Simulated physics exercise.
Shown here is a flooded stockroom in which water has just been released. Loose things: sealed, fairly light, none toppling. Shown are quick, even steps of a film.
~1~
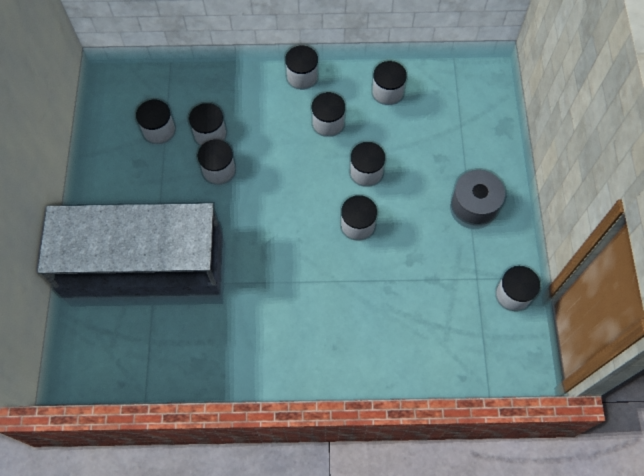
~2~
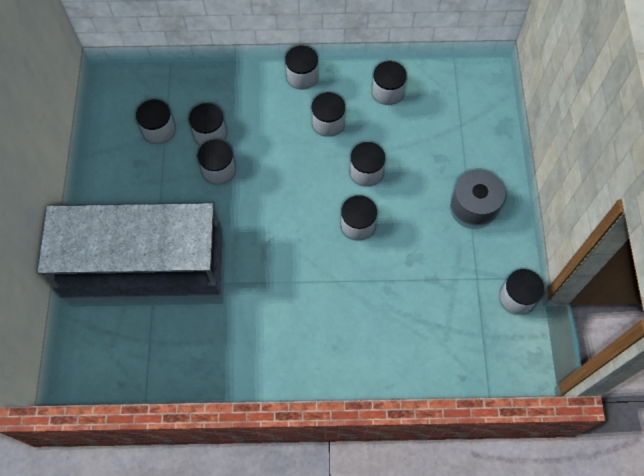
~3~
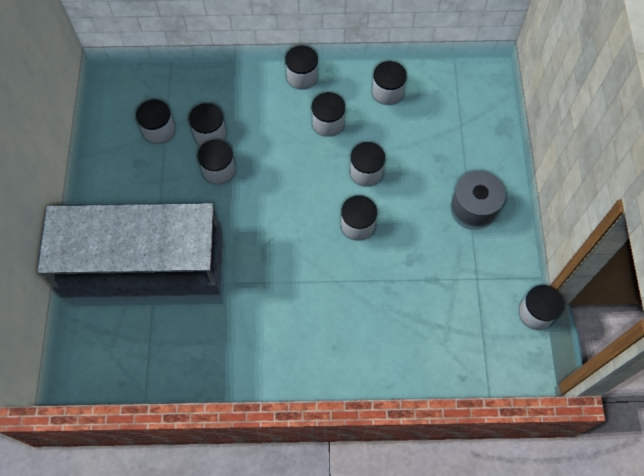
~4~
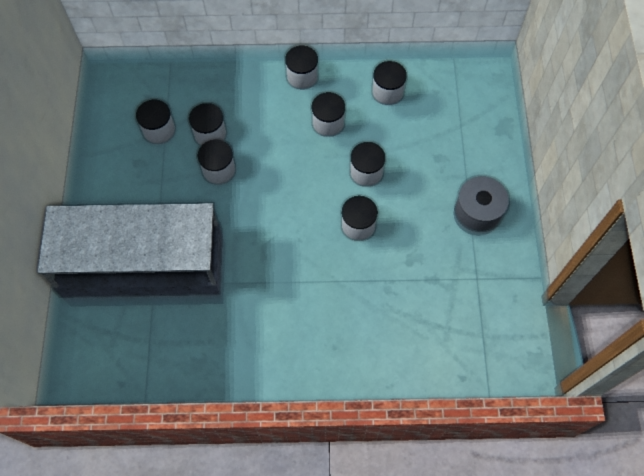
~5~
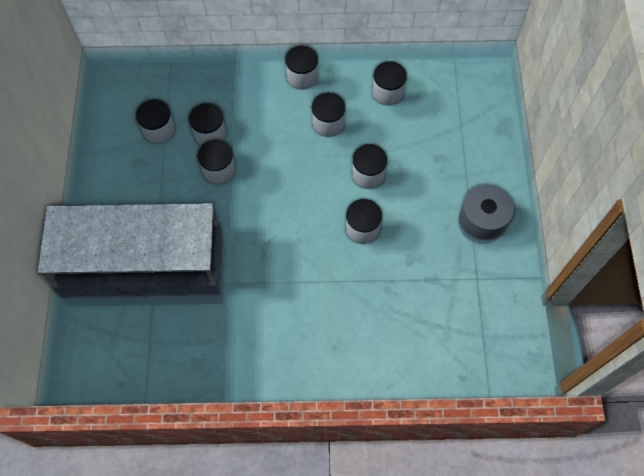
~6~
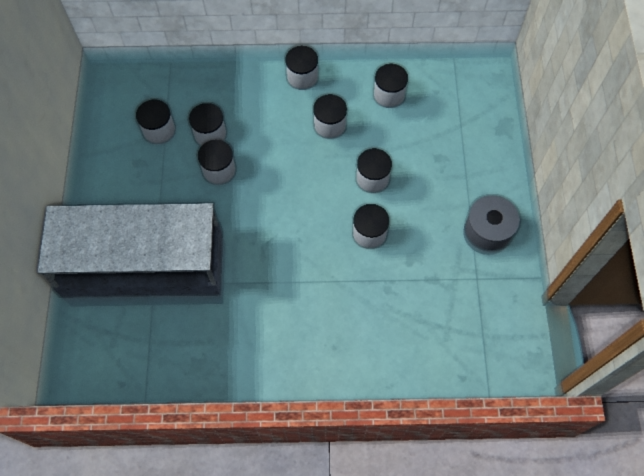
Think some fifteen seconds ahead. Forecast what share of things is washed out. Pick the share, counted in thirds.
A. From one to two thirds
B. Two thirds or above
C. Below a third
A, from one to two thirds.
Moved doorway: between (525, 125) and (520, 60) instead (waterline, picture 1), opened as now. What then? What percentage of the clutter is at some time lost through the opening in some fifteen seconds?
Roughly 70 per cent.
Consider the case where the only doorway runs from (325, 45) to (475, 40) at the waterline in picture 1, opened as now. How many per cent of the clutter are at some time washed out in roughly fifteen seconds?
Estimate: Close to 100 %.
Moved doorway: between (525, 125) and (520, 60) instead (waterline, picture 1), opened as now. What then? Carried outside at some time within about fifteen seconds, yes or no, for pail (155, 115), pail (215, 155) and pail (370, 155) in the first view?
Going through them in sequence: Trapped, then trapped, then gets out.
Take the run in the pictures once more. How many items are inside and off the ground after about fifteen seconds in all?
It comes to 6.
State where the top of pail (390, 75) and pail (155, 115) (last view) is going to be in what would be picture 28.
First near (447, 127), second near (202, 130).
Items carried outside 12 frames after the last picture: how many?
That makes 2.
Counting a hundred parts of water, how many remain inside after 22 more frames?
Roughly 70 in a hundred.
A moment on, 1 of 10 are out; 9 afloat.
Next, 2 of 10 are out; 8 afloat.
Later, 3 of 10 are out; 7 afloat.
In the end, 4 of 10 are out; 6 afloat.
